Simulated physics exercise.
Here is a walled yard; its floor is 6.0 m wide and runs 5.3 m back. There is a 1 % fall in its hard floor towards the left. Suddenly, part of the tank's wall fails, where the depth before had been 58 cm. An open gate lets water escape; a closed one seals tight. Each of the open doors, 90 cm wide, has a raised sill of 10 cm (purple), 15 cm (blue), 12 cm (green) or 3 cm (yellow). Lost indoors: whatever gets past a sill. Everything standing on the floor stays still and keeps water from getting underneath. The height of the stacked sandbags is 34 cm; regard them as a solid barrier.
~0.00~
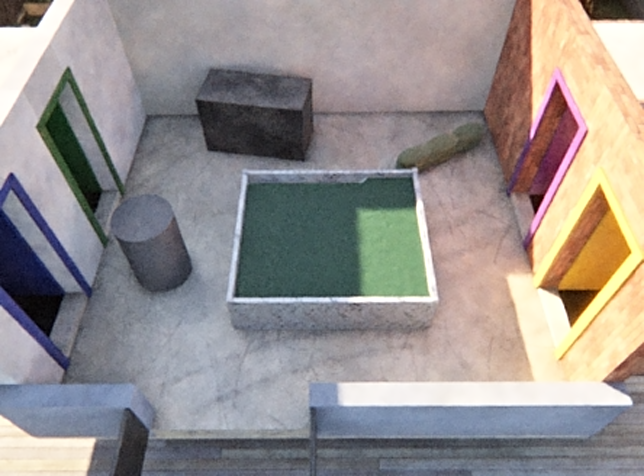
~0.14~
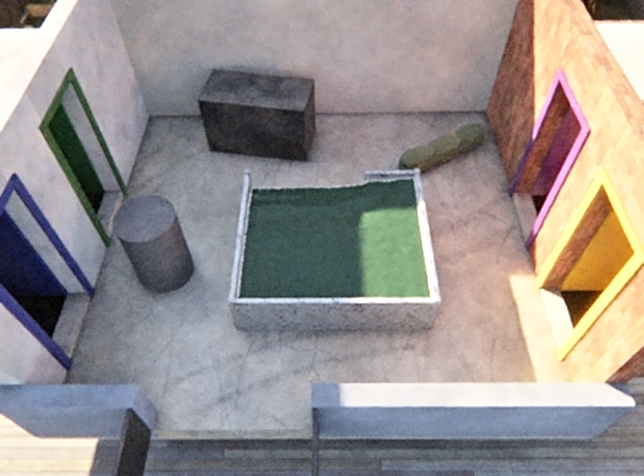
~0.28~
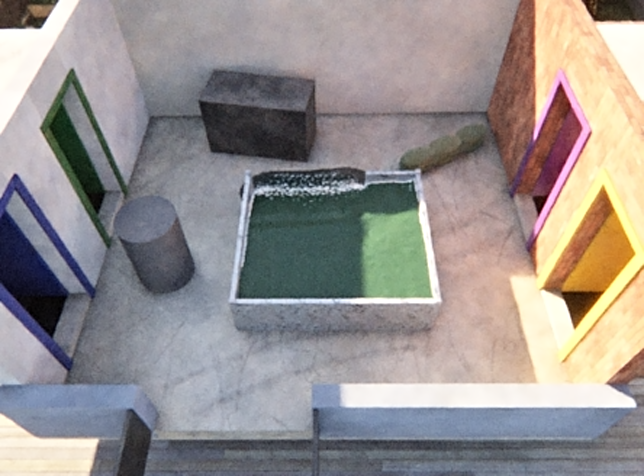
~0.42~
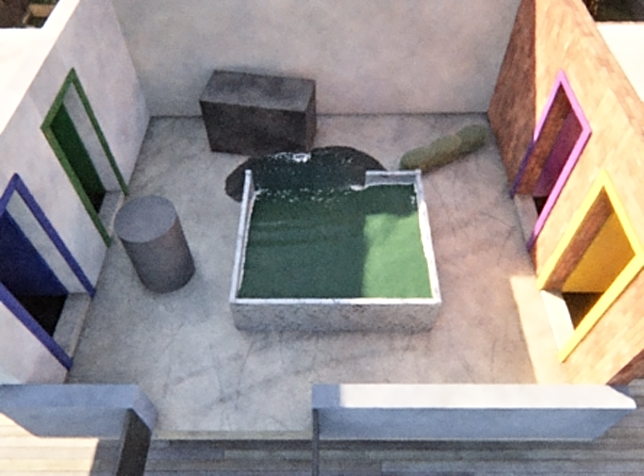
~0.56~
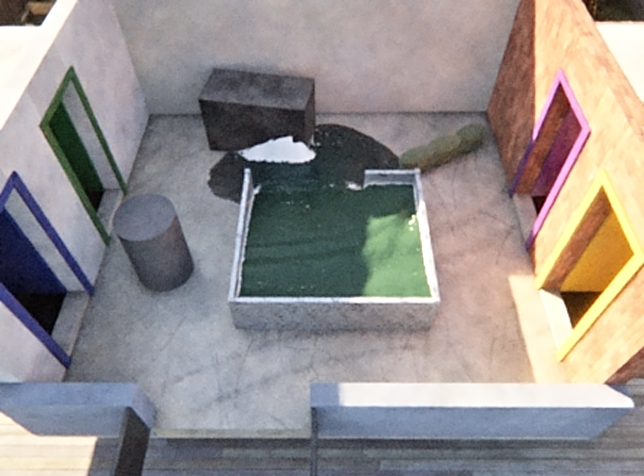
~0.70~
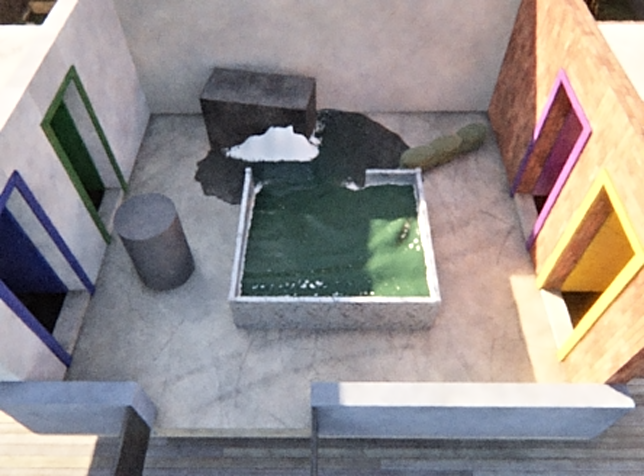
Walled yard with four coloured doorways, green water pouring over the tank's broken far wall and spreading darkly around a block.
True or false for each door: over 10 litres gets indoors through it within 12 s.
Purple door - false, blue door - false, green door - true, yellow door - true.
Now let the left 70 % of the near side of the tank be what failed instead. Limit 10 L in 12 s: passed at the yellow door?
Note: Yellow door, beyond the limit.
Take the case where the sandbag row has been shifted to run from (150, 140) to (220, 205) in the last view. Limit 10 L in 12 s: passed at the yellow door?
Note, yellow vs limit: Higher.
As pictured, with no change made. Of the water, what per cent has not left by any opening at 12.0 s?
It comes to near 88 per cent.
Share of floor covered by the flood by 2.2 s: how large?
Around 35 per cent.
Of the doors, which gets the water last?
Door: Yellow.
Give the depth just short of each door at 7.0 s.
Depth readings (cm): Purple = 1; blue = 8; green = 16; yellow = 2.
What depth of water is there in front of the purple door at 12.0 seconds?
Looks like about 5.5 cm at that spot.
After 1.4 s water covers 25 % of the floor and is deepest (46 cm) near (300, 164); purple door not reached, blue door not reached, green door not reached, yellow door not reached.
After 2.2 s water covers 35 % of the floor and is deepest (37 cm) near (289, 165); purple door not reached, blue door not reached, green door 18 cm at the sill, 2 L in, yellow door not reached.
After 3.5 s water covers 60 % of the floor and is deepest (33 cm) near (479, 126); purple door 3 cm at the sill, 0 L in, blue door 5 cm at the sill, 0 L in, green door 18 cm at the sill, 28 L in, yellow door not reached.
After 7.0 s water covers 95 % of the floor and is deepest (20 cm) near (151, 116); purple door 1 cm at the sill, 0 L in, blue door 8 cm at the sill, 0 L in, green door 16 cm at the sill, 78 L in, yellow door 2 cm at the sill, 0 L in.
After 12.0 s water covers 95 % of the floor and is deepest (13 cm) near (144, 136); purple door 5 cm at the sill, 0 L in, blue door 10 cm at the sill, 1 L in, green door 9 cm at the sill, 99 L in, yellow door 8 cm at the sill, 40 L in.
